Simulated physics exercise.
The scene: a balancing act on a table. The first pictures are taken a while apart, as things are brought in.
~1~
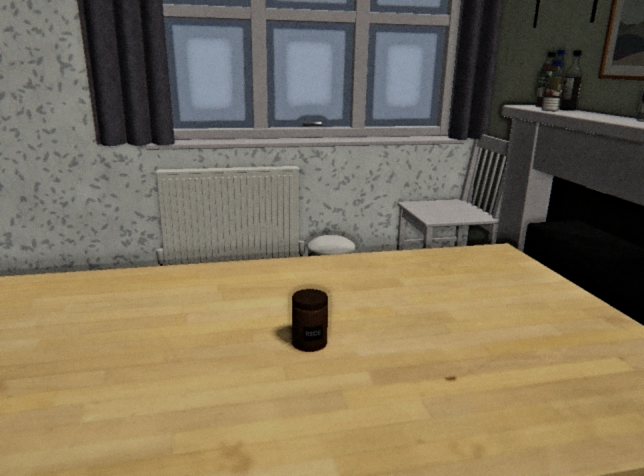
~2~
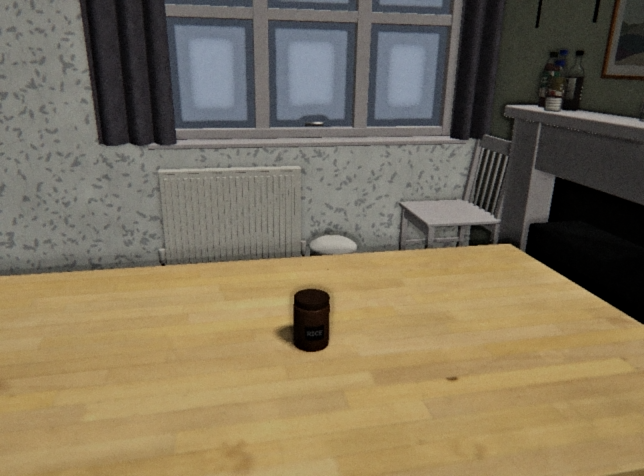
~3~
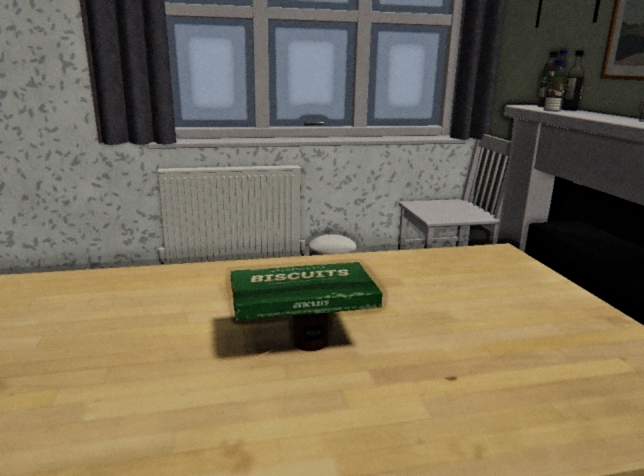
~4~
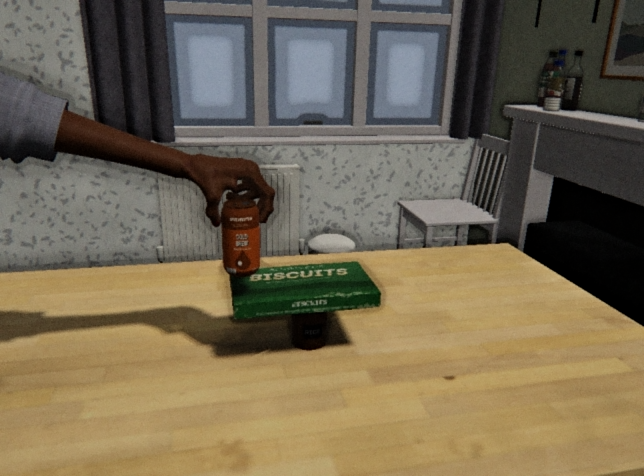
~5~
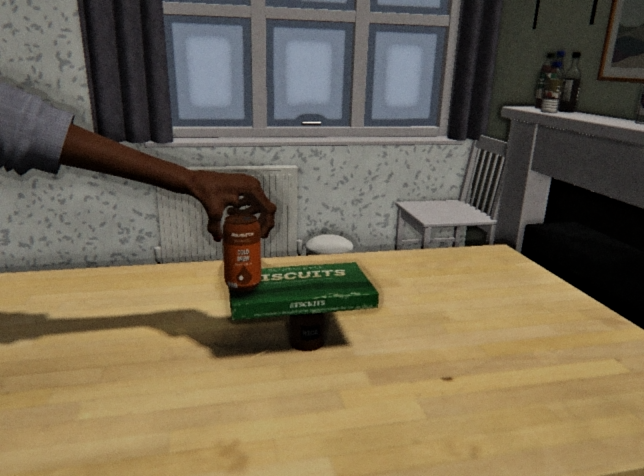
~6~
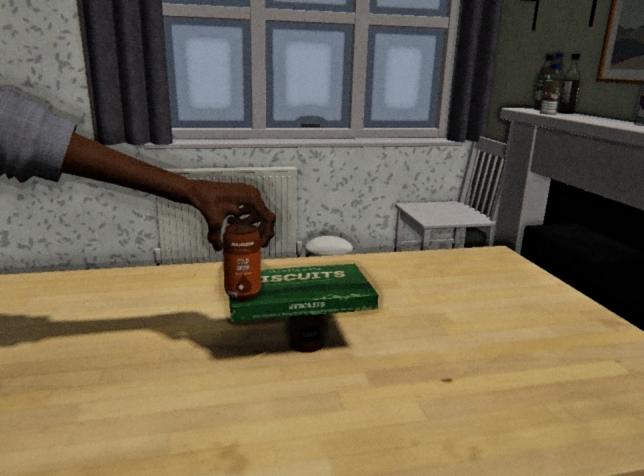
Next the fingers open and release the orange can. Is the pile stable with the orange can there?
Here the stack comes apart.
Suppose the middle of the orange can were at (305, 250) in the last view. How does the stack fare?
Then it holds.
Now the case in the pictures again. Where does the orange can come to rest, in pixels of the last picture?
Around (188, 360).
Then, 0.30 s after the last picture, orange can now fallen; green packet tipped 31° from how it was.
Then, 0.40 s after the last picture, green packet tipped 57° from how it was.
Then, 0.50 s after the last picture, green packet tipped 62° from how it was.
At rest, fallen, orange can; tipped over in the stack, green packet; brown jar in place. Seen from the same camera at the end, orange can near (188, 360). The stack gives way.
